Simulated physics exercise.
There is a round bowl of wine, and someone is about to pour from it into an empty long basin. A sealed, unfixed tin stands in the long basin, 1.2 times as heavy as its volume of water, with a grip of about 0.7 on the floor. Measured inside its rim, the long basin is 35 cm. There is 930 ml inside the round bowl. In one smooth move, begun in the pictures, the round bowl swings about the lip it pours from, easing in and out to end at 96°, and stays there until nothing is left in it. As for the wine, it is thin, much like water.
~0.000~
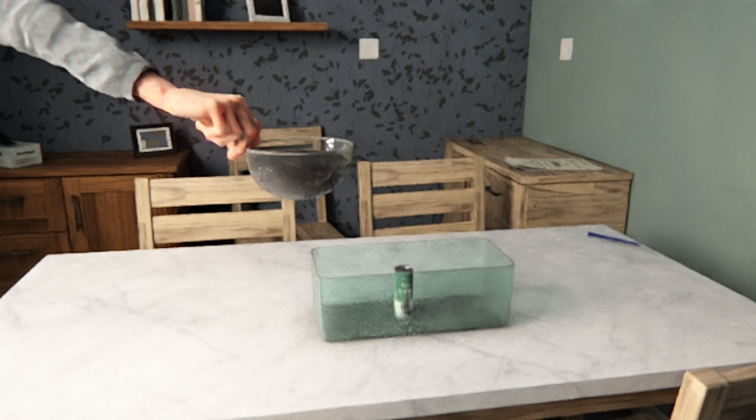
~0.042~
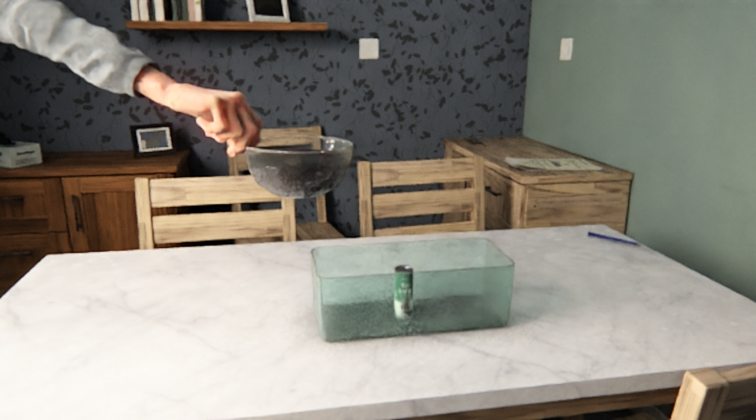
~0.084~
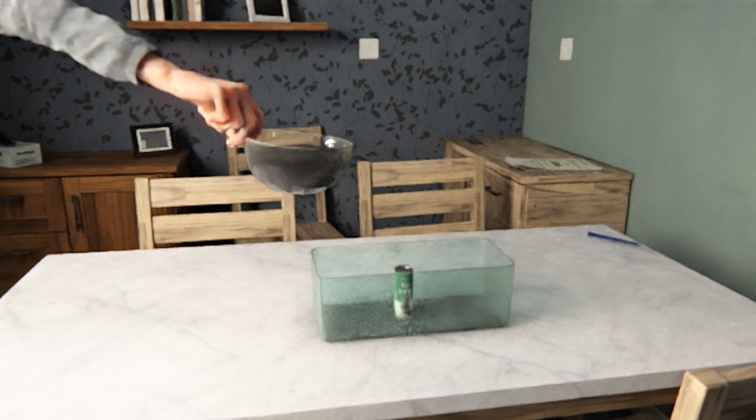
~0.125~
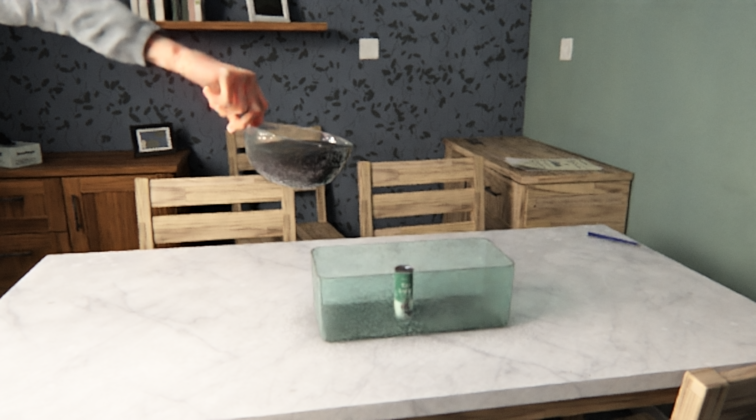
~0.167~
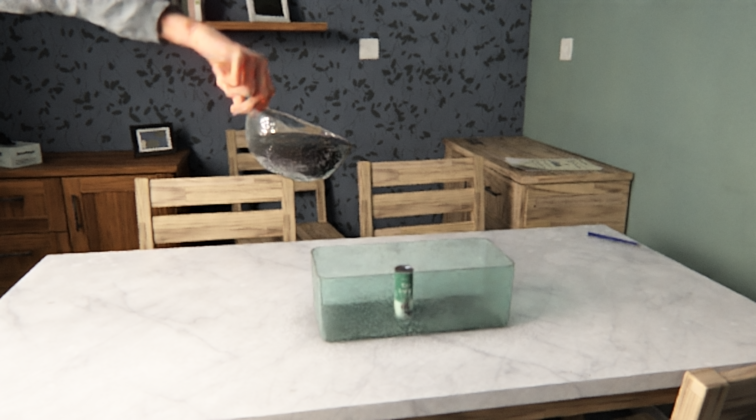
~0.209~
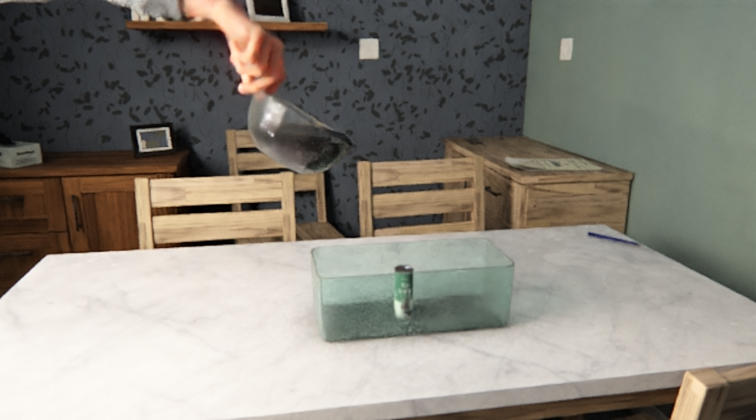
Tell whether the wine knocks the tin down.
It fails to stay erect.
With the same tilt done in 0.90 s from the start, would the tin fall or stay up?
Result: Tin upright.
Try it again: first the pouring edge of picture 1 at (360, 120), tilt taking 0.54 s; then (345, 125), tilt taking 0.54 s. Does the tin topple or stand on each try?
Trial 1 - tin tips; trial 2 - tin tips.
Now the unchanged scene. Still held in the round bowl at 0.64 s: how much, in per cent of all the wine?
I'd say some 1 per cent remains.
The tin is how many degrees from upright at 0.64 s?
Tilt: Around 0 degrees.
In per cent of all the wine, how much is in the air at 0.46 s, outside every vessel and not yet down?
Close to 58 in a hundred.
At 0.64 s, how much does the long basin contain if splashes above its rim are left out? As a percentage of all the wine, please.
Close to 56 in a hundred.
After 0.46 s the tilt is 91° and 41 per cent is still to pour; the tin stands where it began.
After 0.64 s the tilt is 96° and 1 per cent is still to pour; the tin stands where it began.
After 0.82 s the tilt is 96° and 0 per cent is still to pour; the tin leans 12°.
After 1.03 s the tilt is 96° and 0 per cent is still to pour; the tin lies on its side.
In the end the tin lies on its side.
